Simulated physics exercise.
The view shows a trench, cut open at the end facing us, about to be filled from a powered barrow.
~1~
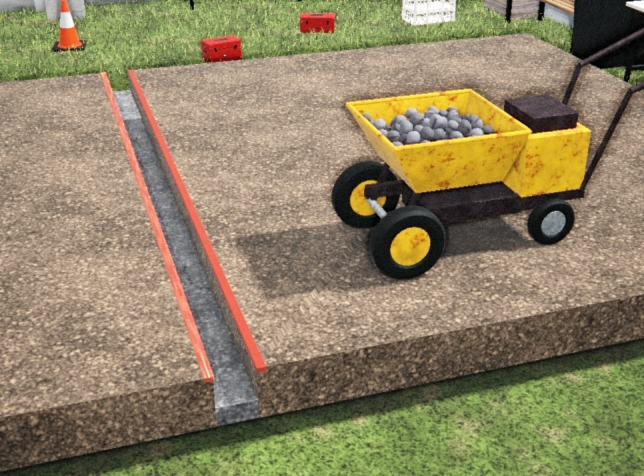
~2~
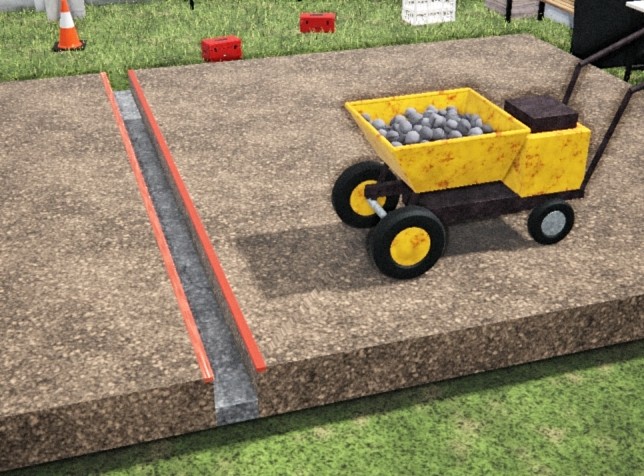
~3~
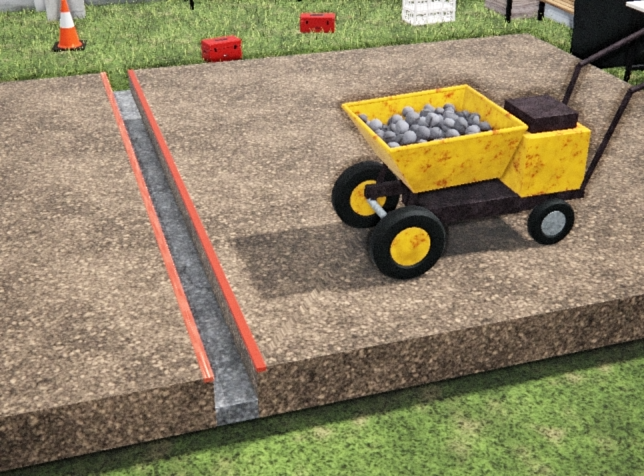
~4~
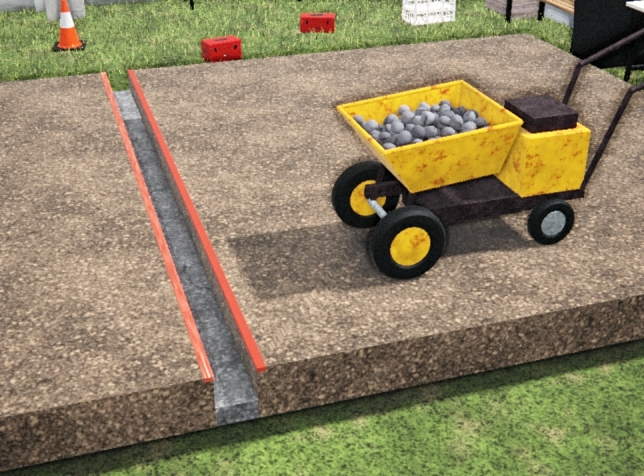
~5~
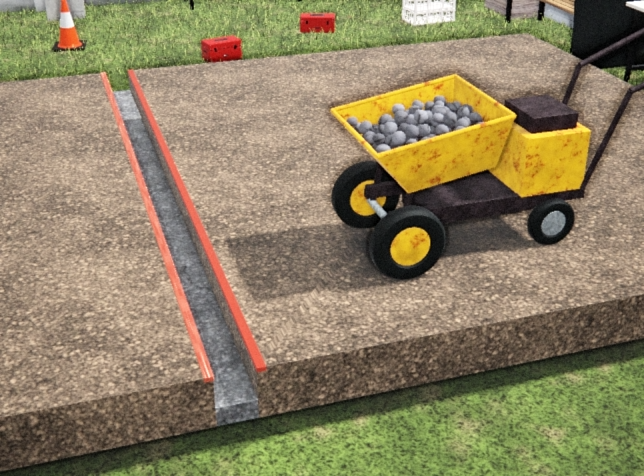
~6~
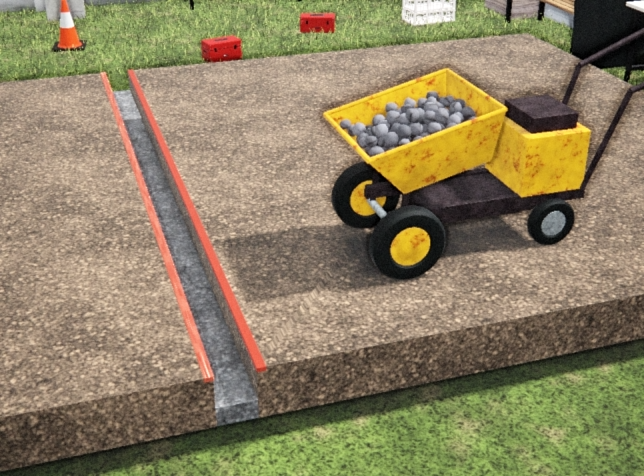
On a slab of brown gravelly ground beside grass, a yellow powered barrow loaded with round grey cobbles stands to the right of a narrow, red-edged trench. The skip starts level, then tilts slowly forward to the left, ending tipped a little, with the cobbles still inside and the wheels unmoved.
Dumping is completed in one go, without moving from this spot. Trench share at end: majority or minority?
Minority.
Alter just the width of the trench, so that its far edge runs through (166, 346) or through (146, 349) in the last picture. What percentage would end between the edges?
About 10 %, then 10 %.
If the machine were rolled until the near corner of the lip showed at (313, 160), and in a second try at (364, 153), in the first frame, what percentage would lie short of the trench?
First position: Some 0 percent; second position: Some 50 percent.
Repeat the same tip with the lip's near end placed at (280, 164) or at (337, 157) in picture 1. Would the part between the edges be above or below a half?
Respectively: A smaller portion, the bigger portion.
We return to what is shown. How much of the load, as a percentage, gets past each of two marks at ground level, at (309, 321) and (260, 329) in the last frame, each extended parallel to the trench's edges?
Result, first then second: 70 %, 20 %.
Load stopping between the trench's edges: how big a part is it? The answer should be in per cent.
Roughly 10 in every hundred pieces, I'd say.
Just after the last frame, skip tipped well over; every one in the skip.
A moment on, skip tipped steeply; almost all in the skip; about a tenth short of the trench; just a few falling.
Further on, skip tipped right over; roughly a third in the skip; roughly half short of the trench; about a tenth in or heaped over the trench; just a few beyond it; just a few falling.
When it is over, skip tipped right over; about a tenth in the skip; the larger part short of the trench; about a tenth in or heaped over the trench; just a few beyond it.
